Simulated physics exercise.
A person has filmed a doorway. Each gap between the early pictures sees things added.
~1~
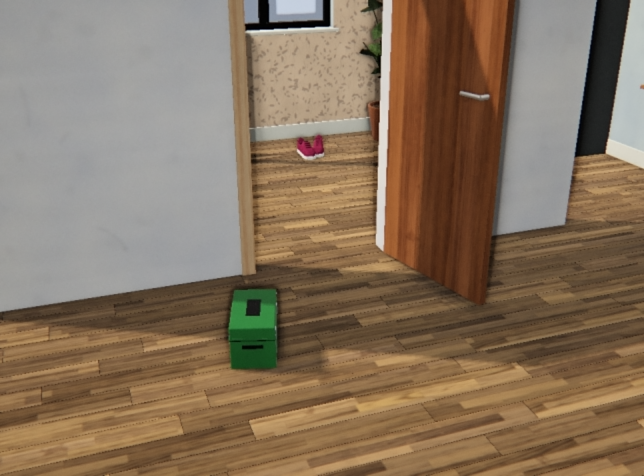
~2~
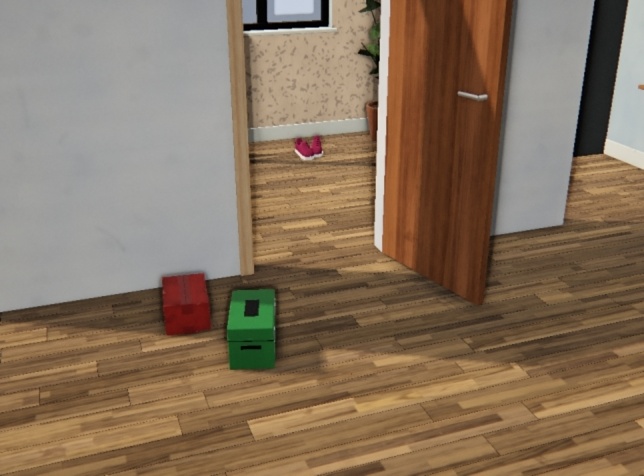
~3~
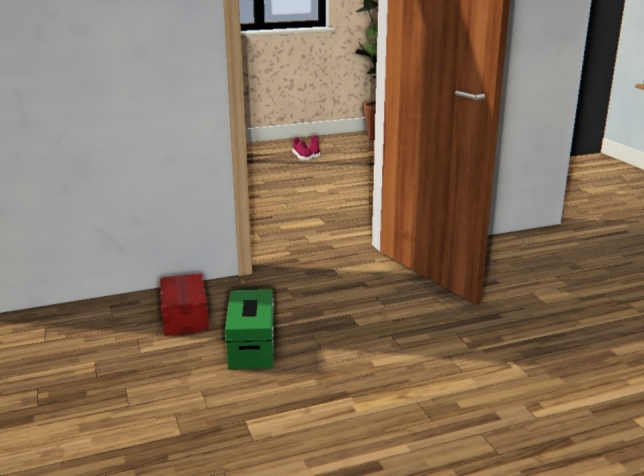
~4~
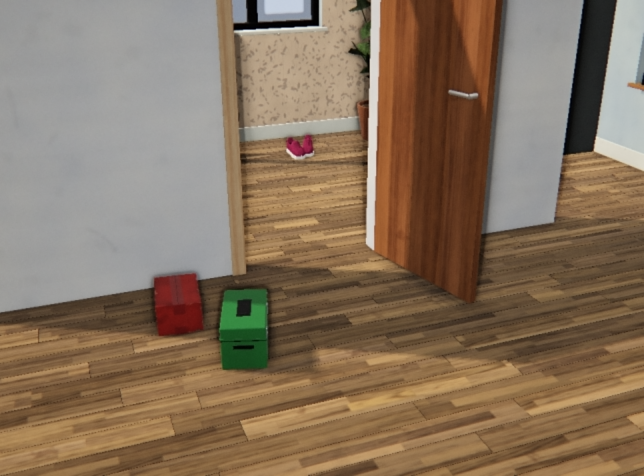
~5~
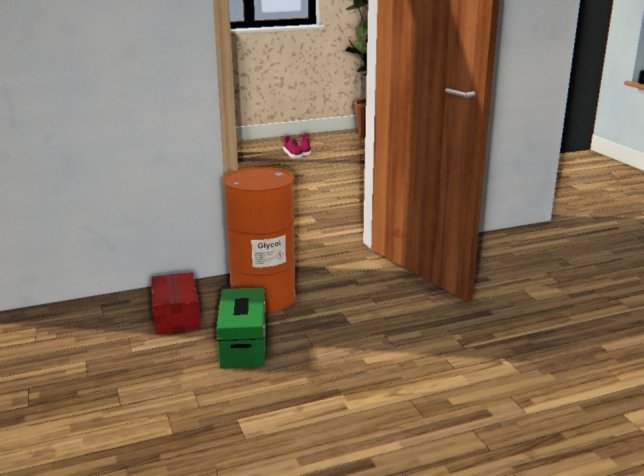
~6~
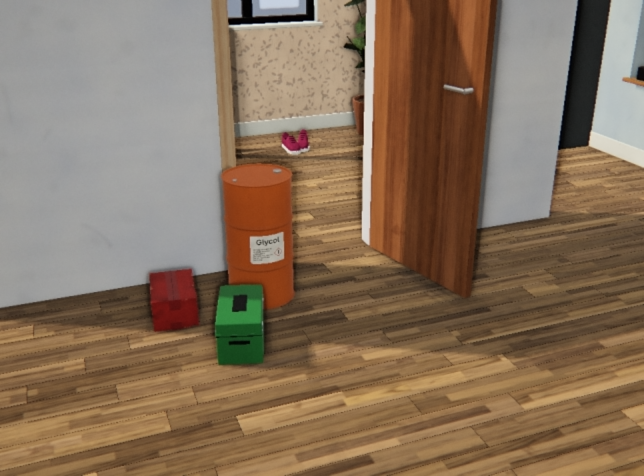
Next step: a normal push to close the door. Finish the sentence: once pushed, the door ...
... never meets the frame.
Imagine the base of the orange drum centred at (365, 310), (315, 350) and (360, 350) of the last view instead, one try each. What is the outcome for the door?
In the first case it stops short; in the second case it shuts; in the third case it closes.
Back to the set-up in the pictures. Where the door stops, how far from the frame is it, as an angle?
It comes to about 35°.
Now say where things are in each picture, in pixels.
In the first frame, door wide open and still; green toolbox (254, 328).
In the second frame, door wide open and still; green toolbox (253, 328); red box (186, 303).
In the third frame, door wide open and still; green toolbox (251, 328); red box (184, 304).
In the fourth frame, door wide open and still; green toolbox (245, 328); red box (178, 304).
In the fifth frame, door wide open and still; green toolbox (243, 327); red box (175, 302).
In the sixth frame, door wide open and still; orange drum (259, 236); green toolbox (241, 323).
Then, 0.70 s on from there, door at 93°.
Then, 1.30 s on from there, door at 74°.
Then, 1.70 s on from there, door at 59°.
Then, 2.20 s on from there, door at 40°.
In the end, door at 34°; all 3 unmoved. At the end, from the last picture's camera, orange drum near (257, 236).
